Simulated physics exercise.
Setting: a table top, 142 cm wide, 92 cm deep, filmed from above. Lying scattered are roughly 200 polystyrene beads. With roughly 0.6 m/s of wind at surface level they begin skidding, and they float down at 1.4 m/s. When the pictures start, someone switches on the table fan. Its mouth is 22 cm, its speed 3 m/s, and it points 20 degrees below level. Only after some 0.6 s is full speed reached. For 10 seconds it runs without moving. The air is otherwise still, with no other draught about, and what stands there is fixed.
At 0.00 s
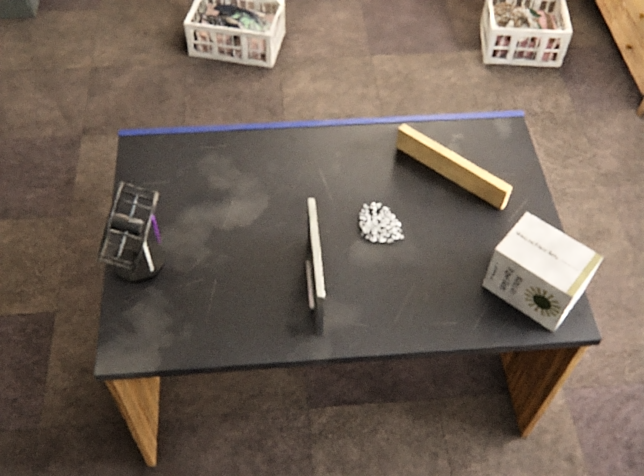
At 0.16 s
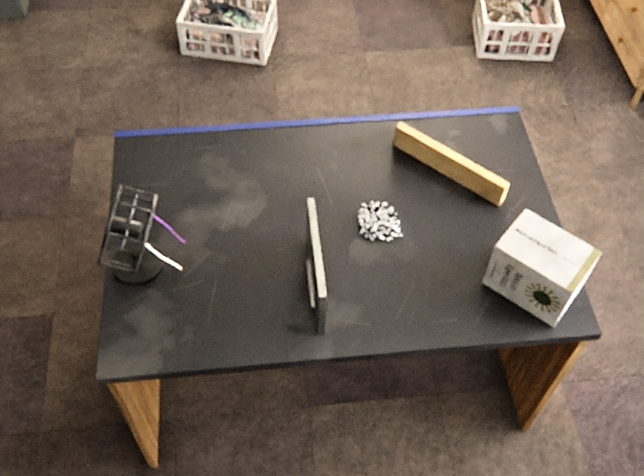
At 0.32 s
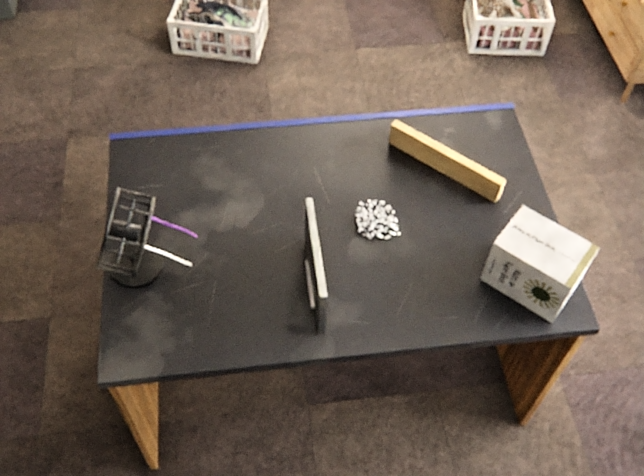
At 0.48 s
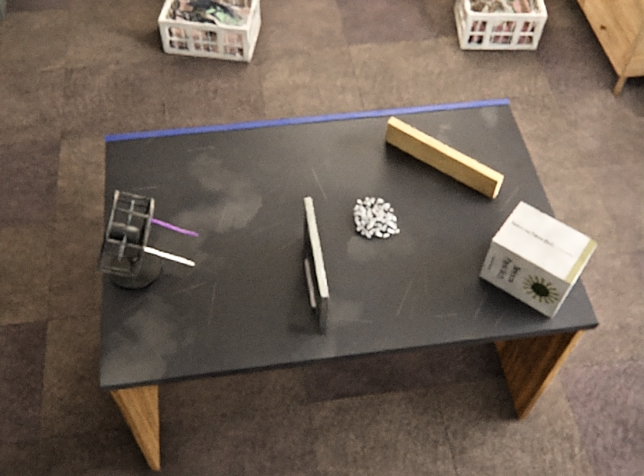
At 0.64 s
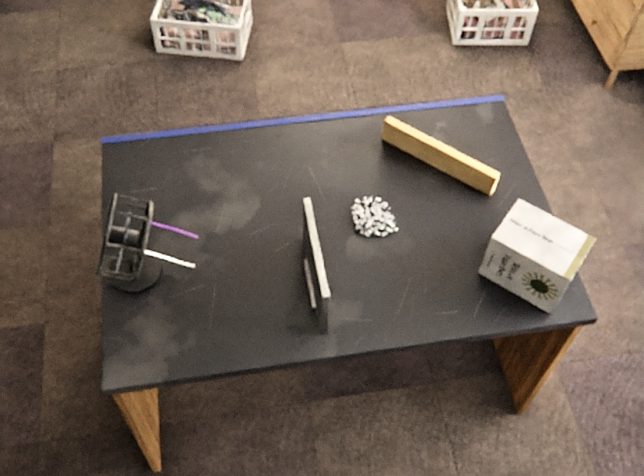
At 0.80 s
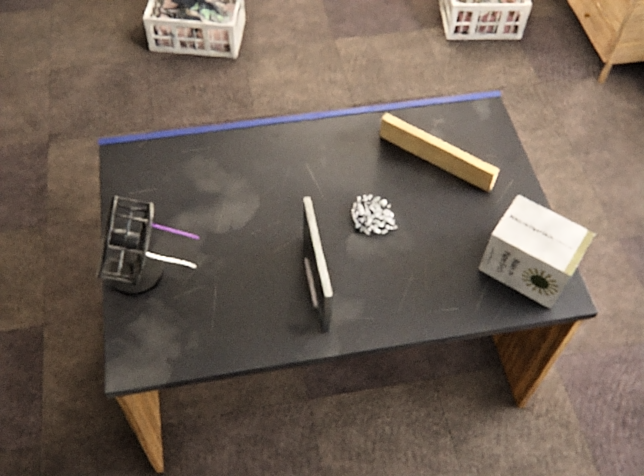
A dark table with a small pile of white beads, a board, a box and a wooden block stayed undisturbed while purple and white ribbons on a small fan at the left blew out toward the right.
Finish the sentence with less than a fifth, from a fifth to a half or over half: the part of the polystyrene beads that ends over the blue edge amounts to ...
The share amounts to less than a fifth.
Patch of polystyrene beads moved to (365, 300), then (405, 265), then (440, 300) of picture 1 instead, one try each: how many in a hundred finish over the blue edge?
In turn about 0 %, 0 %, 0 %.
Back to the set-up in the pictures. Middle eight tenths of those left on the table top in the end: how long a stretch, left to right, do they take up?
I'd say close to 10 cm.
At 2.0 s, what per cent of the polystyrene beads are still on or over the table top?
About 100 per cent remain.
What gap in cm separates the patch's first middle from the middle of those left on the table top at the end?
That works out close to 0 centimetres.
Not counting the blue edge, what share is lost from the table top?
Close to 0 % of them.
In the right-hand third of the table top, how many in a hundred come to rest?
Something close to 5 % ends up there.
After 2.0 s, 2 % are over the blue edge; the middle of those still in play is near (369, 214); 67 % have settled or left.
After 3.2 s, 6 % are over the blue edge; the middle of those still in play is near (373, 217); 75 % have settled or left.
After 5.5 s, 8 % are over the blue edge; the middle of those still in play is near (372, 218); 78 % have settled or left.
After 10.0 s, at the end, 8 % are over the blue edge; the middle of those still in play is near (372, 218).
